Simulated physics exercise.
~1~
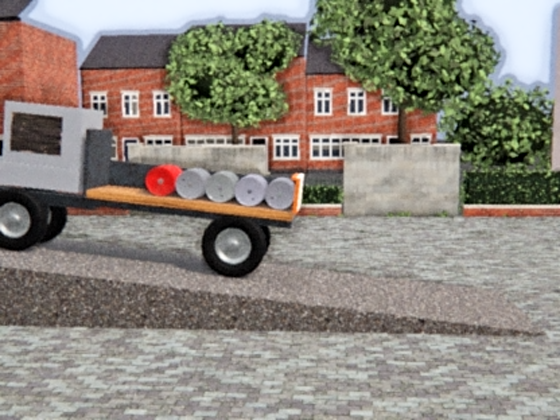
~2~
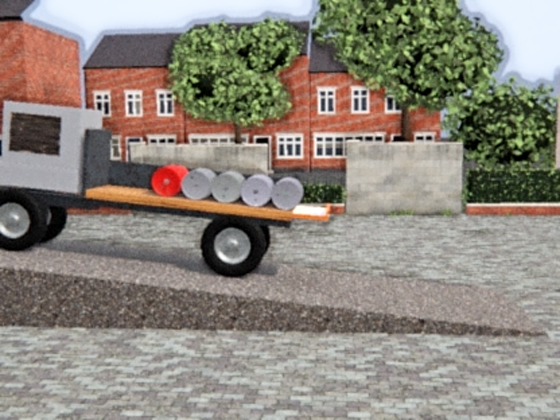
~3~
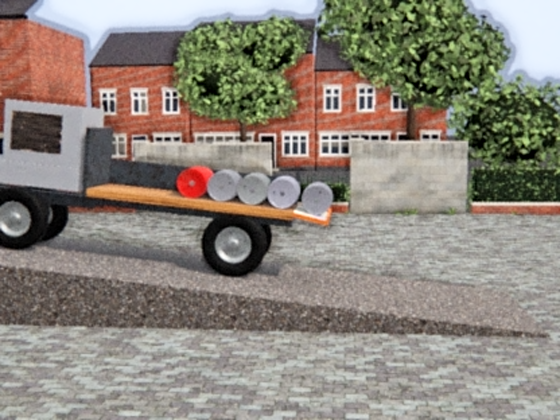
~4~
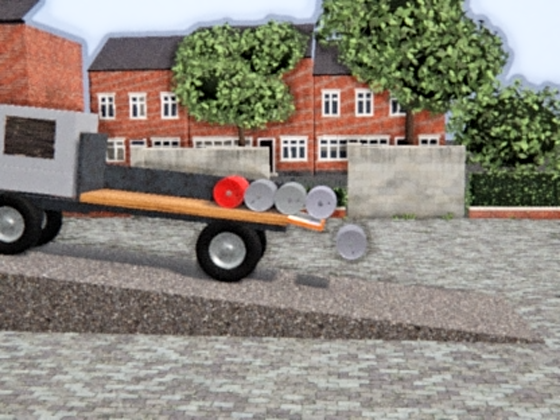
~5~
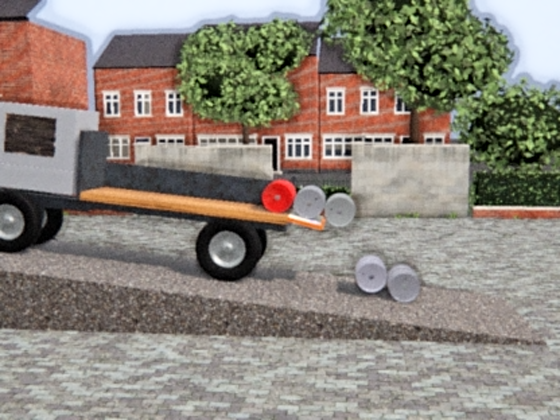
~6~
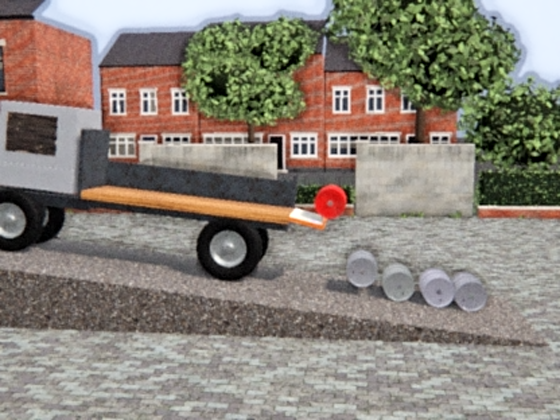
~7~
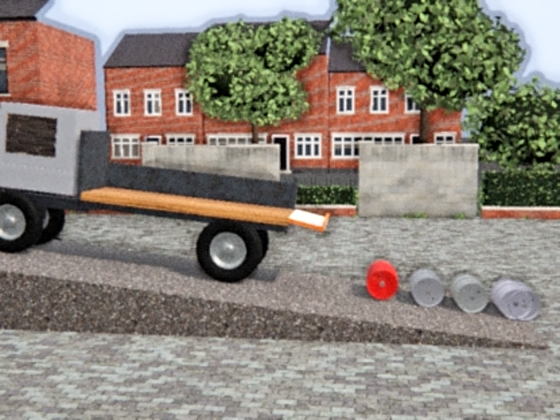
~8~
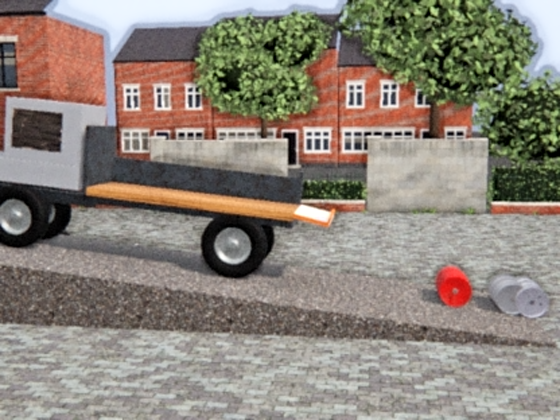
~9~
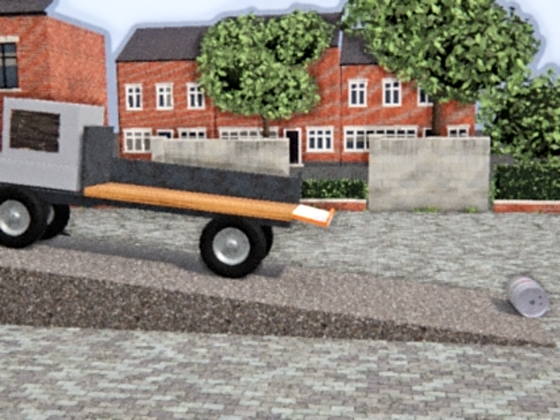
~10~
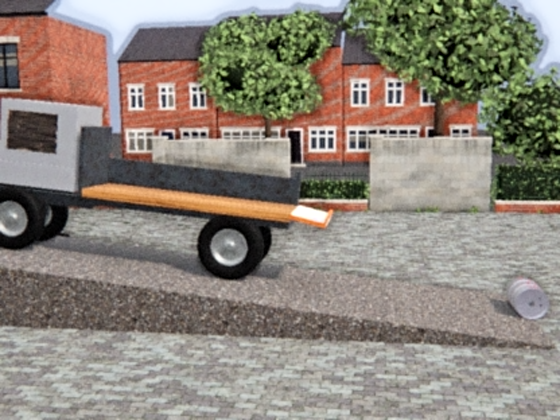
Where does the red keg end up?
The red keg ends up off the vehicle, after dropping from the back and rolling away down the slope to the right.
